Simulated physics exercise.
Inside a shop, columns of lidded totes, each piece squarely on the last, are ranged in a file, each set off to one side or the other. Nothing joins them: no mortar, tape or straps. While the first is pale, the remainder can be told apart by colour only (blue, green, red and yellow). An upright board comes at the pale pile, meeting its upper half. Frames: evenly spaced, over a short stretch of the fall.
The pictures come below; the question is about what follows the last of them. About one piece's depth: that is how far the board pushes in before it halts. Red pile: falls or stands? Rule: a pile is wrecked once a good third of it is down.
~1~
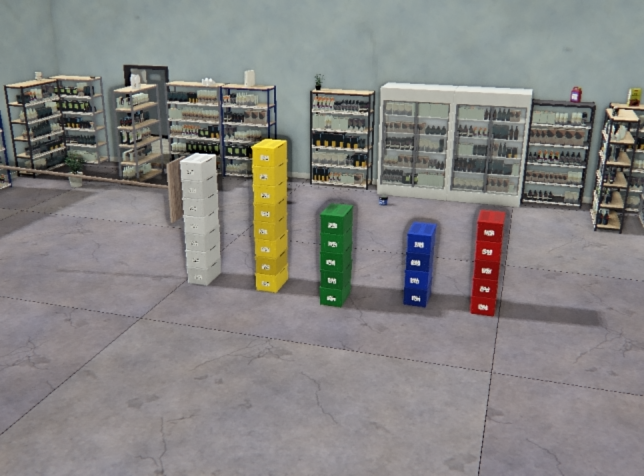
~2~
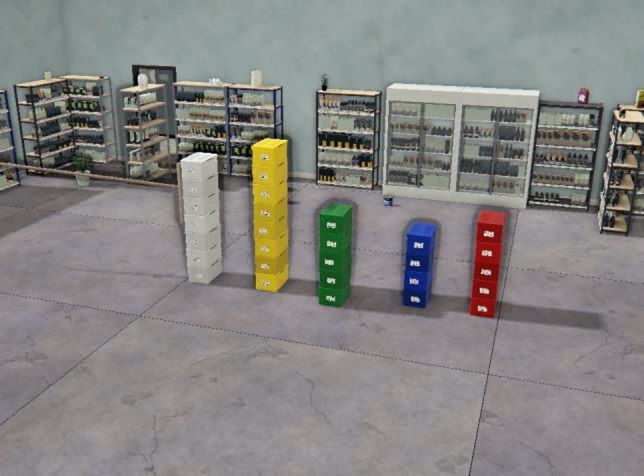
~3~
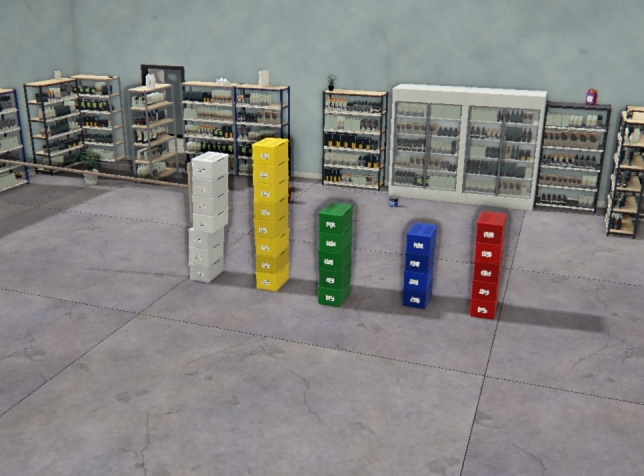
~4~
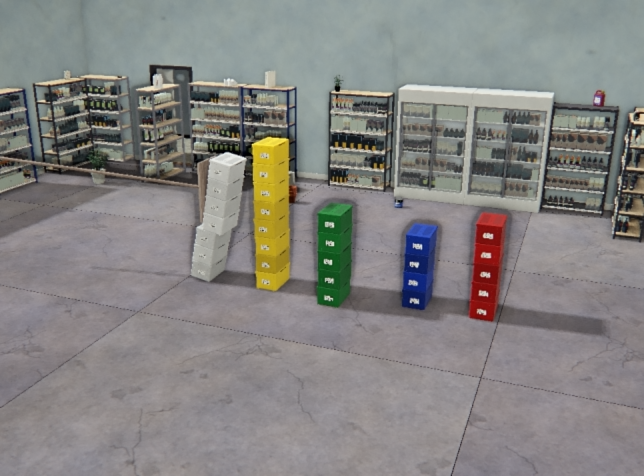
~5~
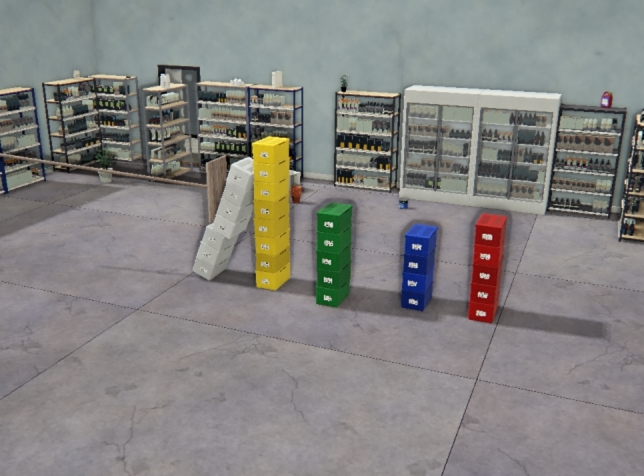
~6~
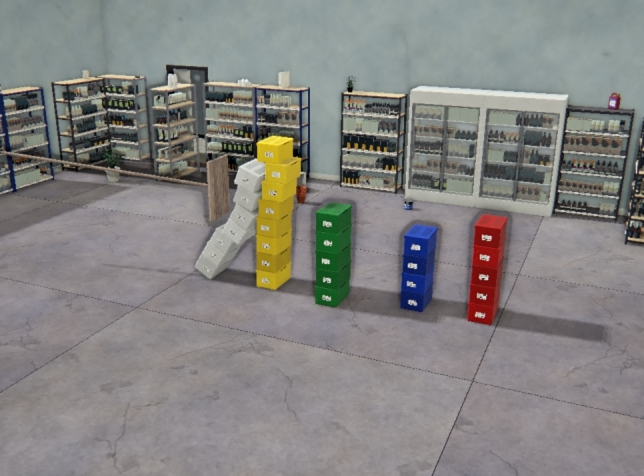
Falls.
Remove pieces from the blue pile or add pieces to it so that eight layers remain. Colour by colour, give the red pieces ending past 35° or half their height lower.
Tally by colour - red 4.
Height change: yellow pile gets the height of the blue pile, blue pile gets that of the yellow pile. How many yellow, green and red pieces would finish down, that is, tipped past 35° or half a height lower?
Per pile: Yellow 3; green 3; red 0.
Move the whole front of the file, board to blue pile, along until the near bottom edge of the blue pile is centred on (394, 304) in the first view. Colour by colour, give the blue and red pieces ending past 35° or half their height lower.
Blue 3, red 2.
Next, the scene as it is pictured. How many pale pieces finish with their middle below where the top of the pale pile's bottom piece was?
3 in all.
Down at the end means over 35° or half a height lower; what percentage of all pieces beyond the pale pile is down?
85 in a hundred, roughly.
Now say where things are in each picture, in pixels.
In the first picture (pixels give the middle of a visible side; the camera moves round a little), board (169, 186) not yet touching; top red tote (490, 232); top yellow tote (263, 157); none of the others has stirred.
The second picture shows board (179, 186) not yet touching; top red tote (489, 233).
The third picture shows board (189, 185) pushing; top red tote (489, 234).
The fourth picture shows board (199, 185) pushing, top of the pale pile leaning a little; top red tote (488, 235); none of the others has stirred.
The fifth picture shows board (208, 185) pushing, top of the pale pile leaning clearly; top red tote (487, 236); none of the others has stirred.
The sixth picture shows board (209, 184) stopped, top of the pale pile leaning clearly; top red tote (487, 237); top yellow tote (267, 154) a little from its place; movement in 5 of them.
Shortly afterwards, 7 of the pale pile down; none of the 5 red totes down (0 of 22 in all colours); top red tote unmoved; top yellow tote tilted barely.
Next, 7 of the pale pile down; none of the 5 red totes down (9 of 22 in all colours); top red tote unmoved; top yellow tote on its side.
Some moments later, 7 of the pale pile down; 5 of the 5 red totes down (19 of 22 in all colours); top red tote tilted well over, half its height lower; top green tote upside down.
In the end, 7 of the pale pile down; 5 of the 5 red totes down (19 of 22 in all colours); top red tote upside down; top green tote upside down. From the last view, middles, top green tote near (490, 326).
